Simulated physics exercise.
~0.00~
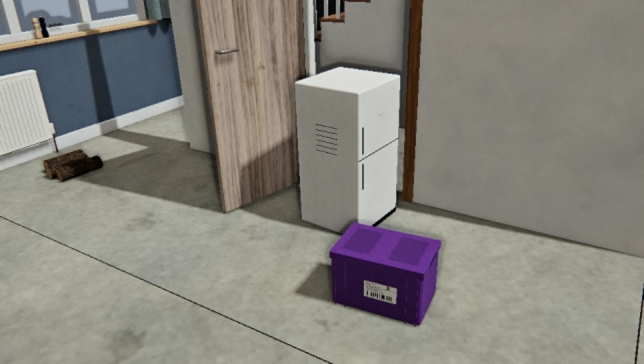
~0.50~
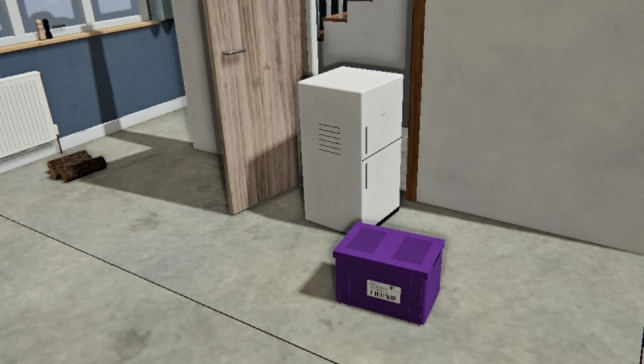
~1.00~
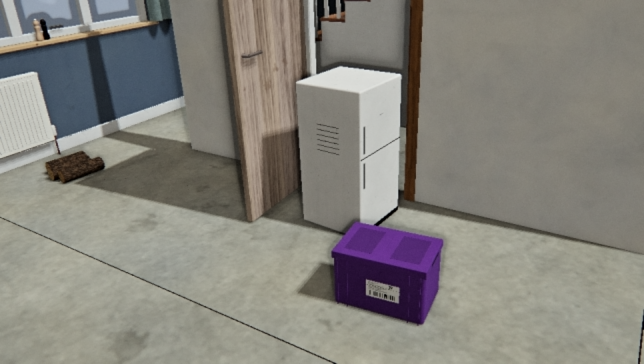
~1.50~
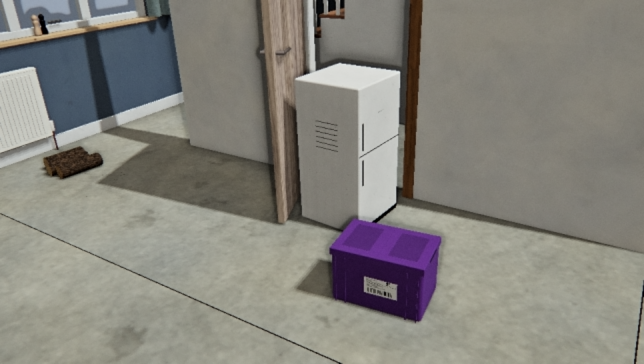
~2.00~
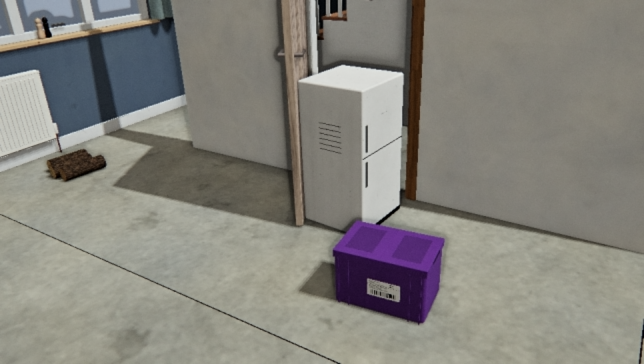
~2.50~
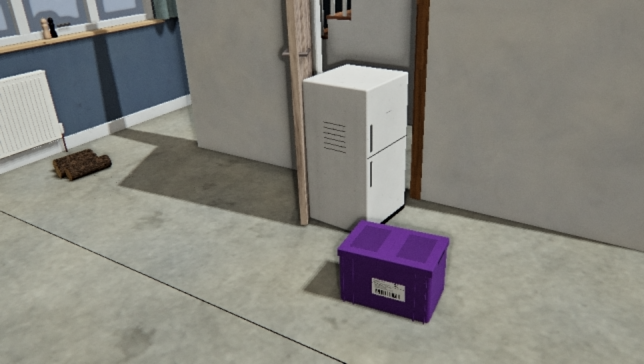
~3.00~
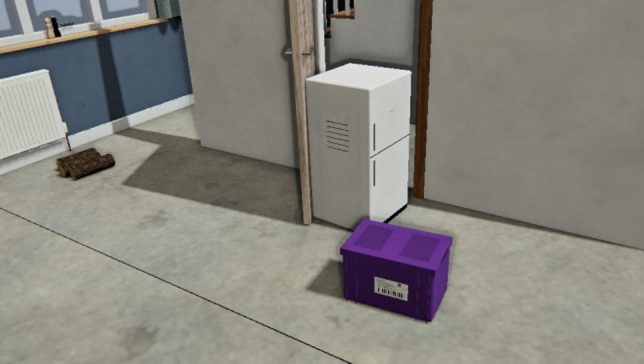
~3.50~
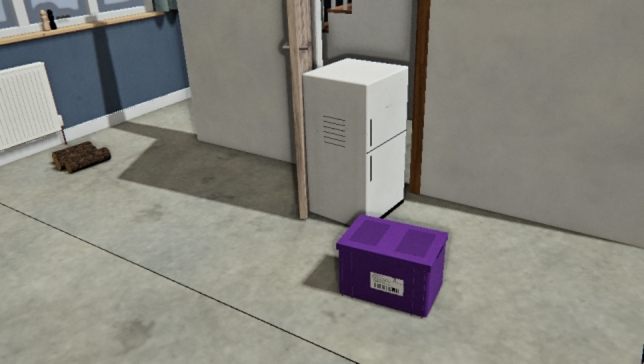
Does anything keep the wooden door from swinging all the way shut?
Yes, the door stops short at the white fridge standing in its way and stays partly open. The fridge and the purple tote stay where they are.
